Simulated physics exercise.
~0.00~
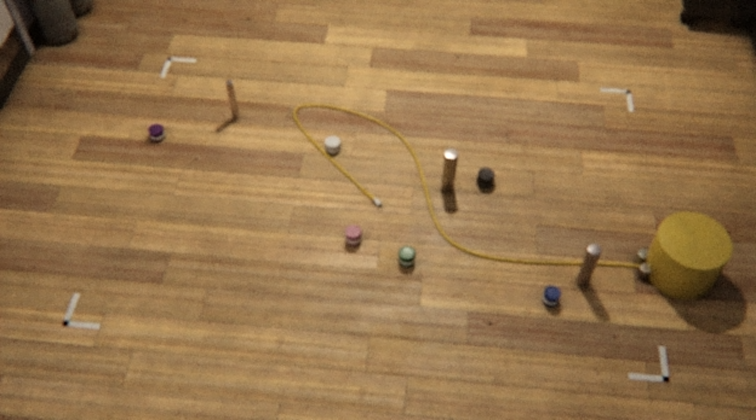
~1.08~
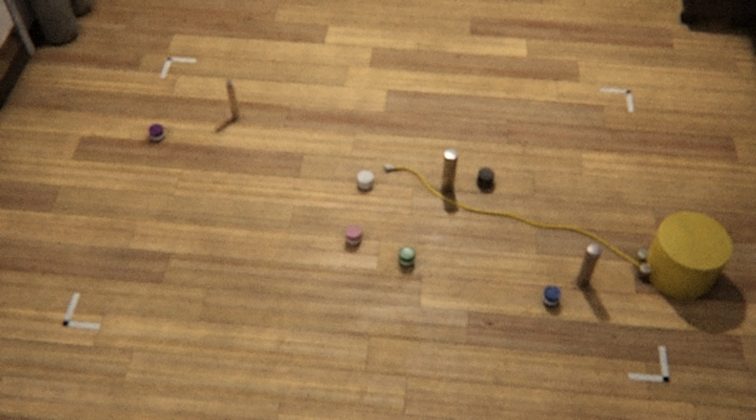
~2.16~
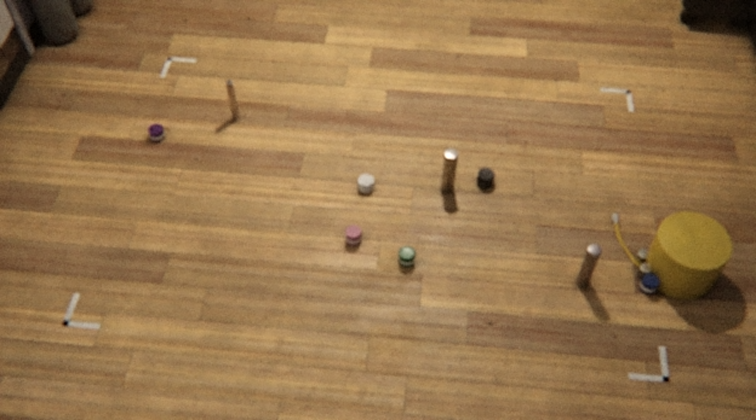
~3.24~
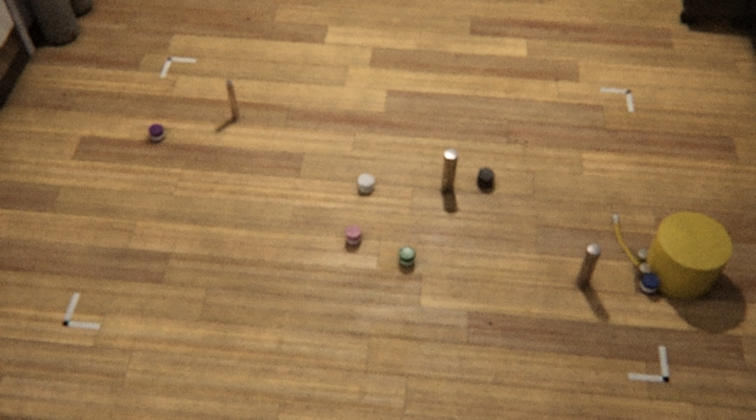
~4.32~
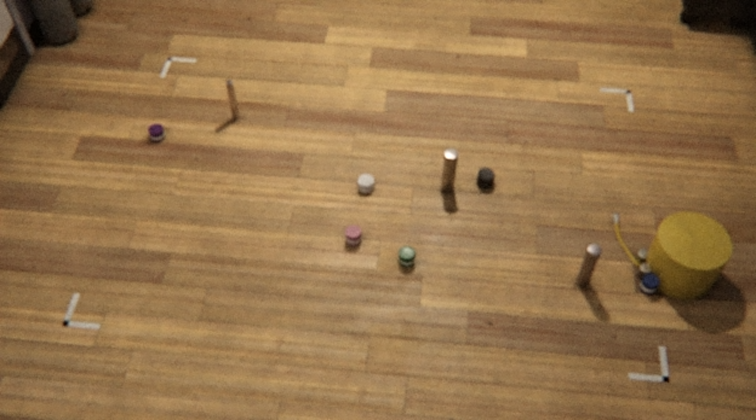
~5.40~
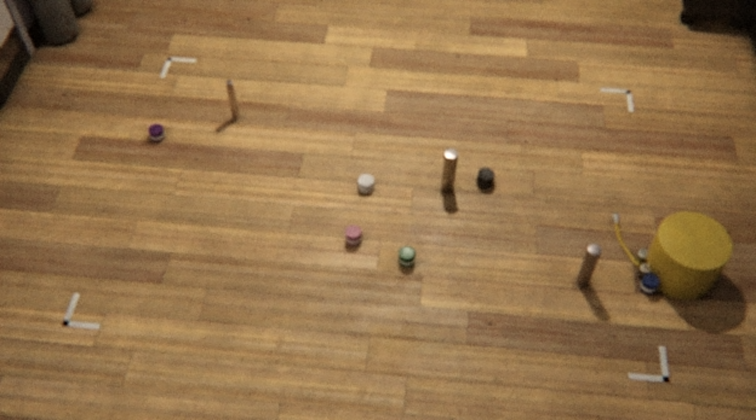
A yellow cord winds into a drum, shifting a white canister, then a blue one rightward.
